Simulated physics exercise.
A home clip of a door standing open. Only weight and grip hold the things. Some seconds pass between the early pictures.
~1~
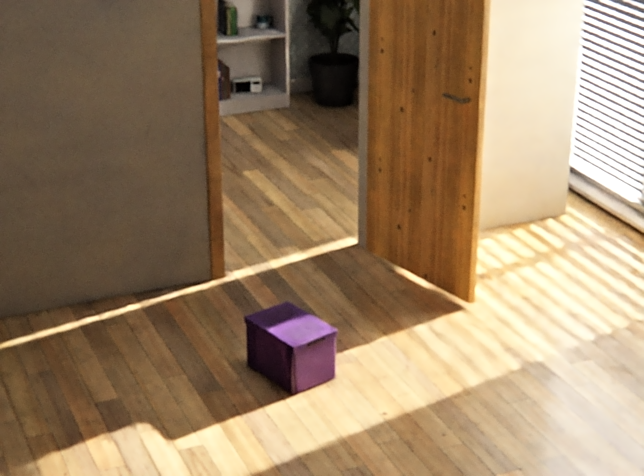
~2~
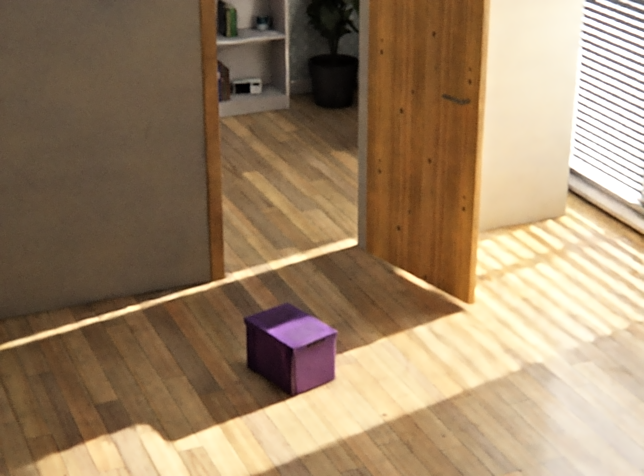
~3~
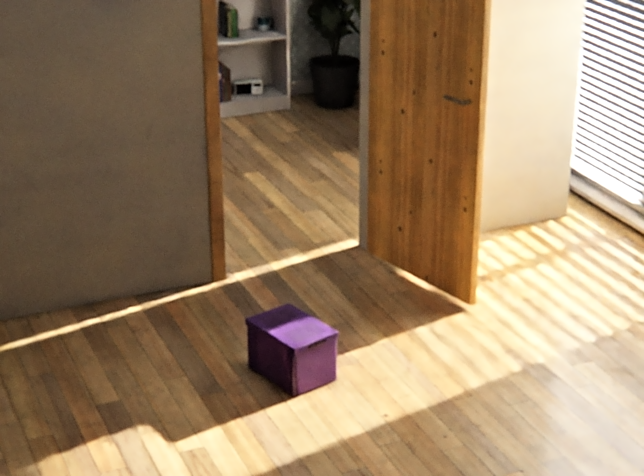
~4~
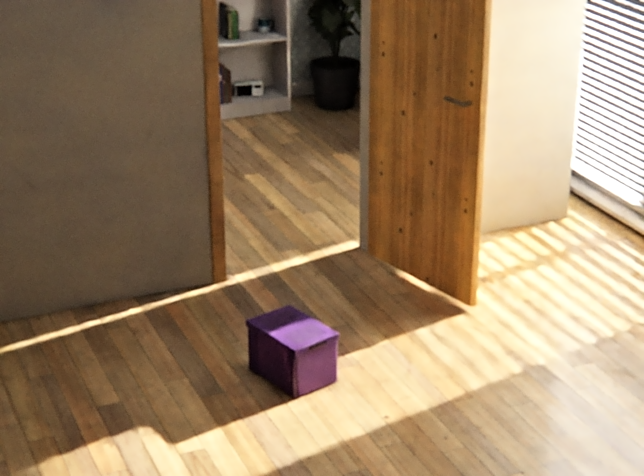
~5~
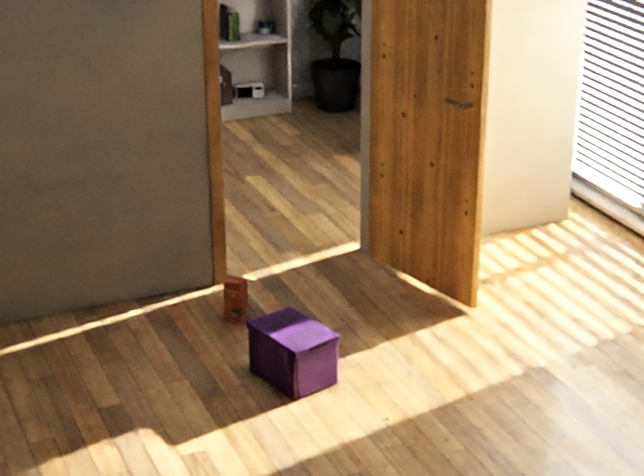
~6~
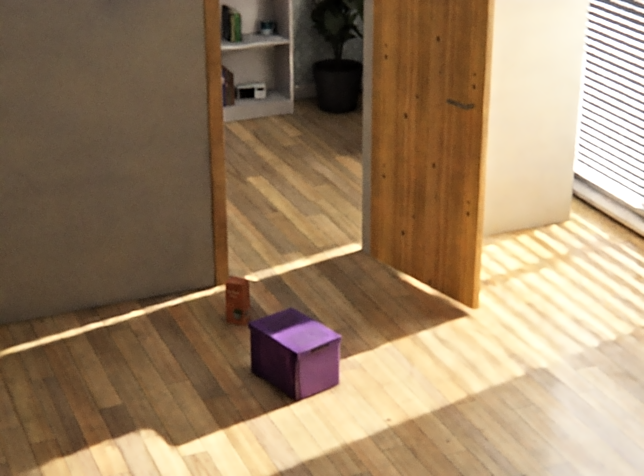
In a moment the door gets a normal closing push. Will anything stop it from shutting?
The door closes.
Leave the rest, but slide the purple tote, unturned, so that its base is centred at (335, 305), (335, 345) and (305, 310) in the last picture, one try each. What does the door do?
First, it is blocked; second, it shuts; third, it jams.
Then, 0.40 s past the last view, door at 87°.
Then, 0.70 s past the last view, door at 59°.
Then, 0.90 s past the last view, door at 39°.
Then, 1.20 s past the last view, door at 7°.
Finally, door at 0°; both still in place. Final places as the last picture's camera would see them, orange carton near (238, 301).
